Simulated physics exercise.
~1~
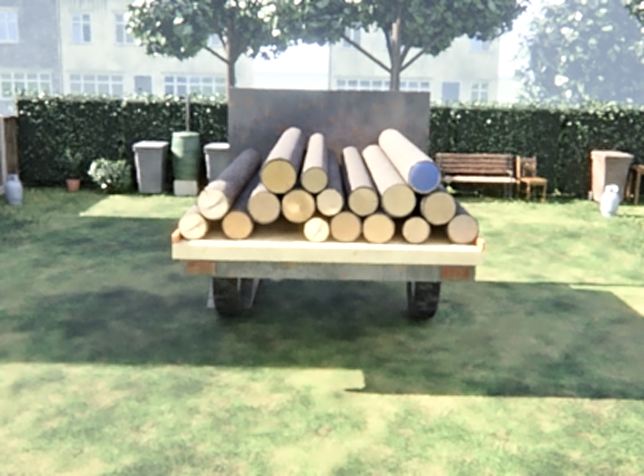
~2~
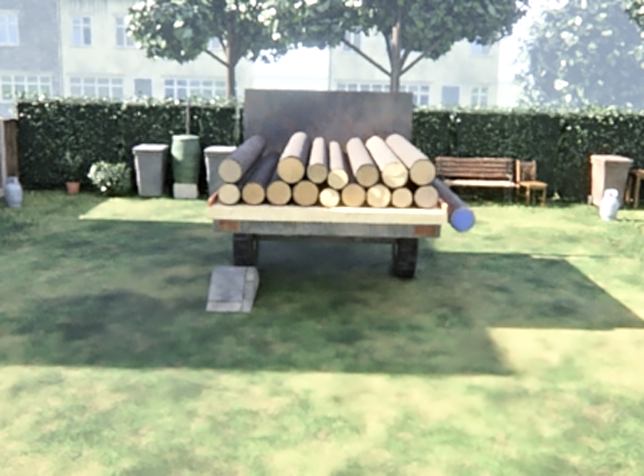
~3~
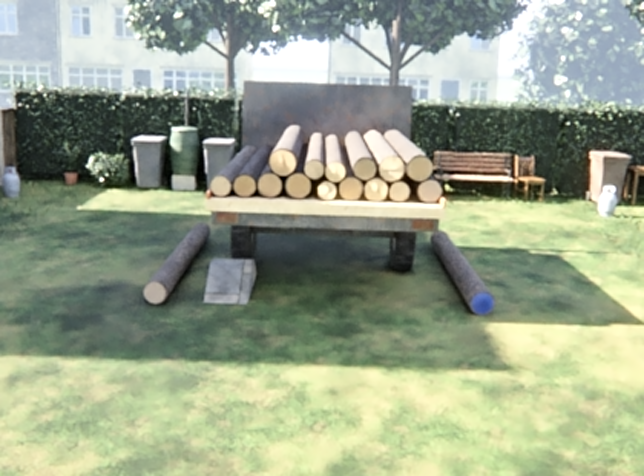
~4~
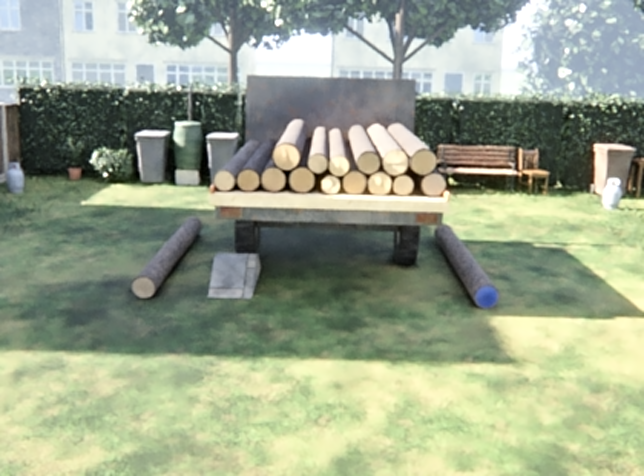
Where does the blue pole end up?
It falls off the right side of the flatbed and ends up lying on the grass.
